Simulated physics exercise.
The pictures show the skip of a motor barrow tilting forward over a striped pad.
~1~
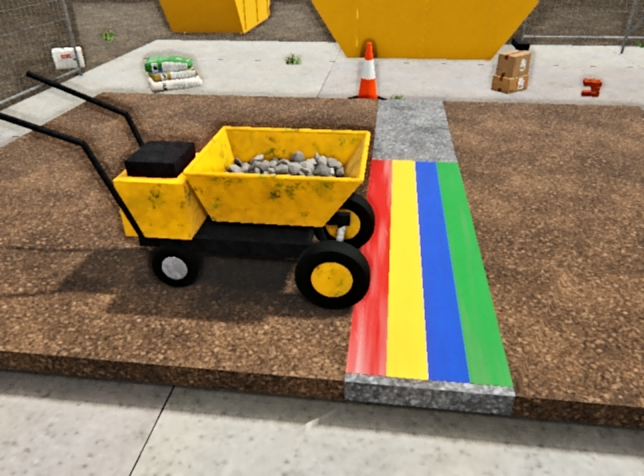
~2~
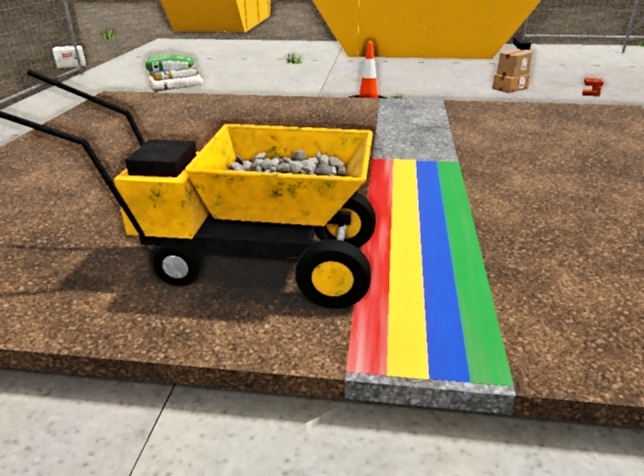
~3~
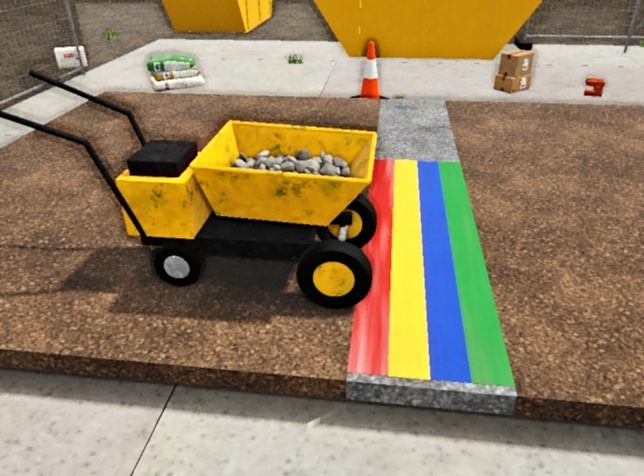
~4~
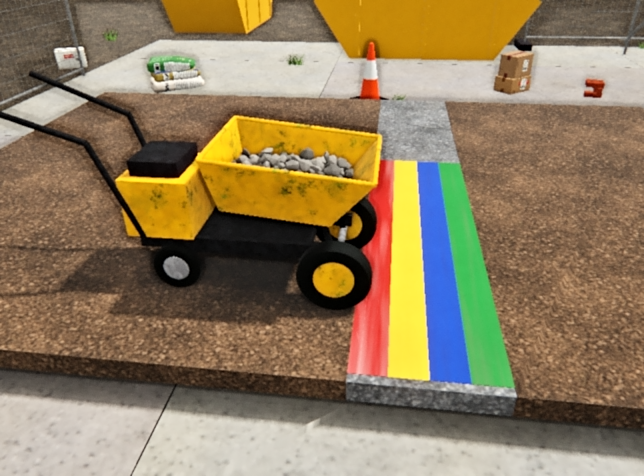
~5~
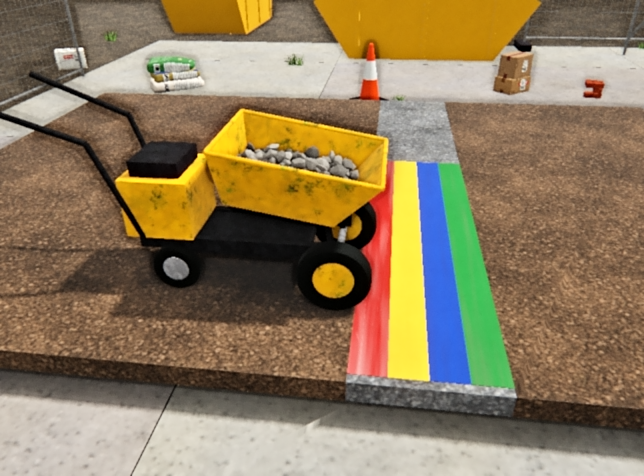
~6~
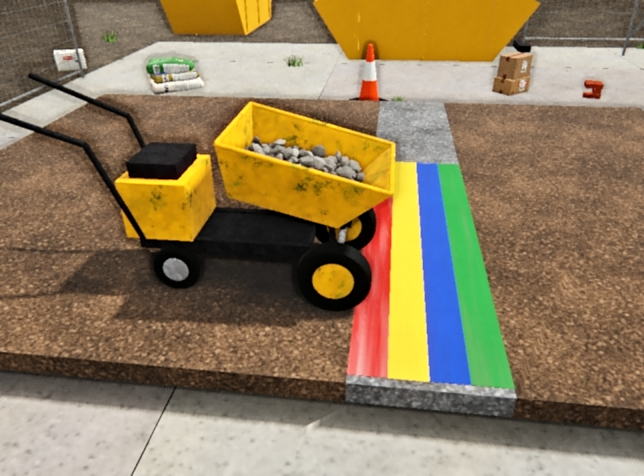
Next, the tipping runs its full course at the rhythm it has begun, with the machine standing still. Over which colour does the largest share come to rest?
The green strip carries the most.
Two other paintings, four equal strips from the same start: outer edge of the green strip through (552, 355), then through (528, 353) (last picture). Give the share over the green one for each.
First some 30, then 40 per cent.
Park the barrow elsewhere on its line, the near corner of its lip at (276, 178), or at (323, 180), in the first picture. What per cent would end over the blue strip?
In turn 20 and 40 in a hundred.
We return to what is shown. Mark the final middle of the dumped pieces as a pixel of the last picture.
At about (473, 279).
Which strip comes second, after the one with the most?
Next in line is the blue one.
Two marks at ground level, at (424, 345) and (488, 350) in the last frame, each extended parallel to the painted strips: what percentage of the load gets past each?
About 100 and 50 per cent.
Soon, skip tipped steeply; all in the skip.
A while on, skip tipped steeply; nearly all in the skip; a stray few over the blue strip; a small part over the green strip; a stray few falling.
Towards the end, skip tipped right over; about a quarter in the skip; a small part over the blue strip; about a third over the green strip; about a quarter off the paint.
Finally, skip tipped right over; none over the red strip; a stray few over the yellow strip; about a quarter over the blue strip; about a third over the green strip; about a third off the paint.
